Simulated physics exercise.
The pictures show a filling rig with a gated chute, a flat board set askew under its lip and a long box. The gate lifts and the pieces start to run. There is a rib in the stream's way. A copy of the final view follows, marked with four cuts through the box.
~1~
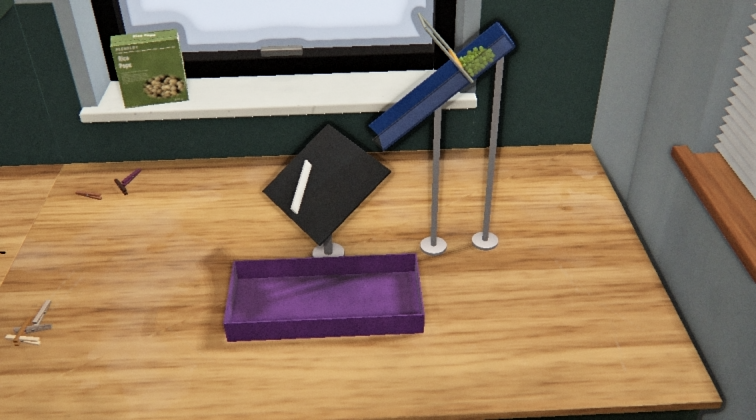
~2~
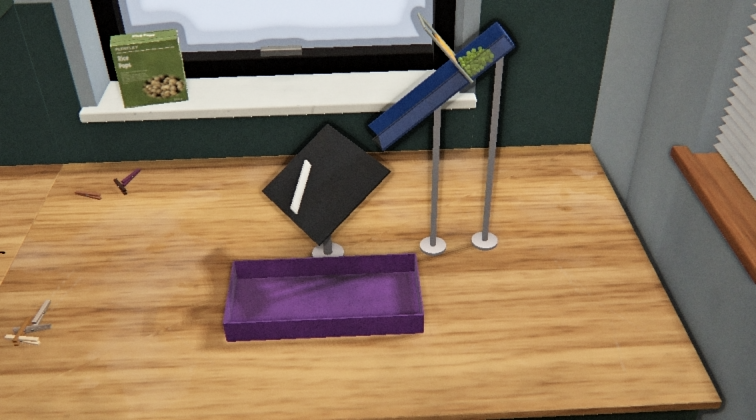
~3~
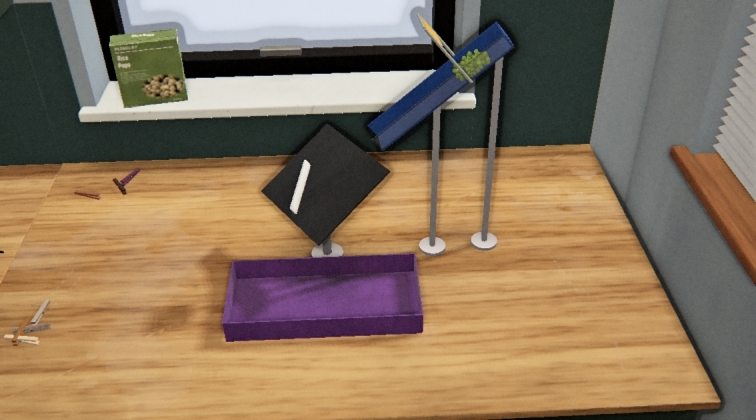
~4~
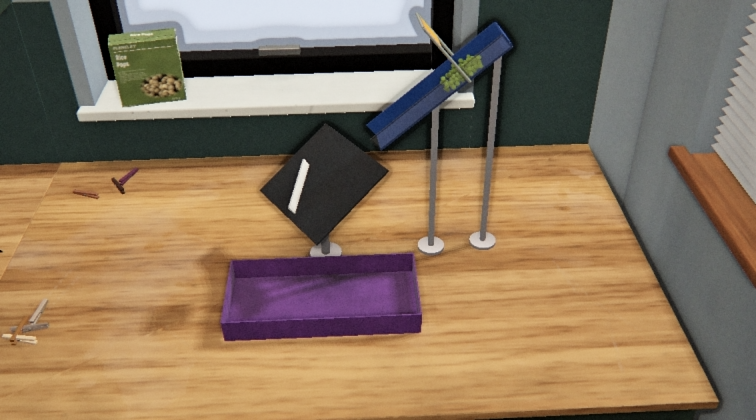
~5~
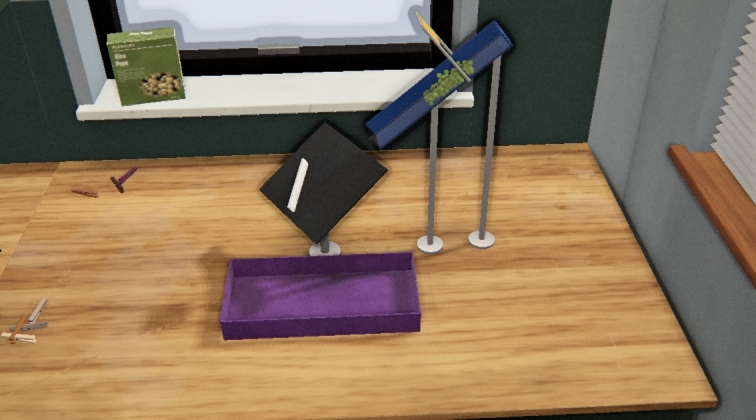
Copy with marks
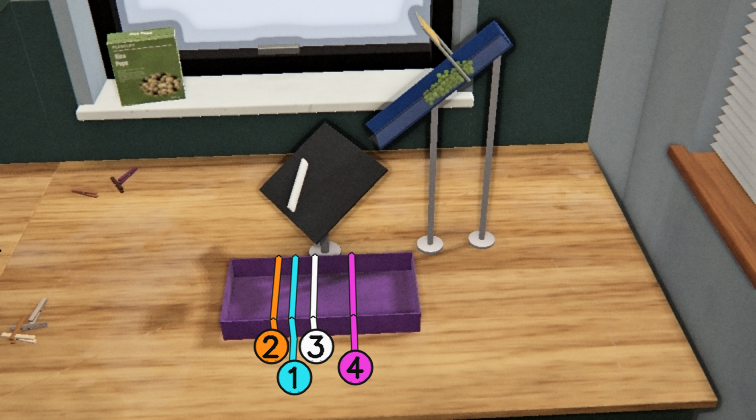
A clump of small green pieces slid slowly down and to the left inside a tilted blue chute, spreading out a little, while the slanted black board and the empty purple box below stayed still.
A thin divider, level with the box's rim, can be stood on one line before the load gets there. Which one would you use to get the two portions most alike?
Line 2.
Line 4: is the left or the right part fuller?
Left.
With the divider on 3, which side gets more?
More lands on the left.
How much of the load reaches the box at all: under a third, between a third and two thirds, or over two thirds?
Over two thirds.
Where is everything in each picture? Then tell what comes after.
In the first picture, load behind the gate at (477, 60), dried peas; lip of the chute at (381, 143), sloping fairly steeply.
In the second picture, middle of the board at (323, 181), tilted fairly steeply; middle of its low edge at (288, 217); of its high edge at (357, 146).
In the third picture, front corners of the box at (223, 323) and (423, 315), empty; front of the load at (455, 71).
In the fourth picture, middle of the load at (463, 73); its front at (442, 82), about a quarter of the way to the lip; rib from (304, 160) to (289, 208).
In the fifth picture, middle of the load at (452, 81); its front at (428, 101), about a third of the way to the lip.
On the marked copy, line 1 crosses the front rim at (291, 319); line 2 crosses the front rim at (273, 319); line 3 crosses the front rim at (313, 318); line 4 crosses the front rim at (353, 316).
If 1 is chosen, of what is caught, all on the left of the divider, none on the right.
If 2 is chosen, of what is caught, about half on the left of the divider, about half on the right.
If 3 is chosen, of what is caught, all on the left of the divider, none on the right.
If 4 is chosen, of what is caught, all on the left of the divider, none on the right.
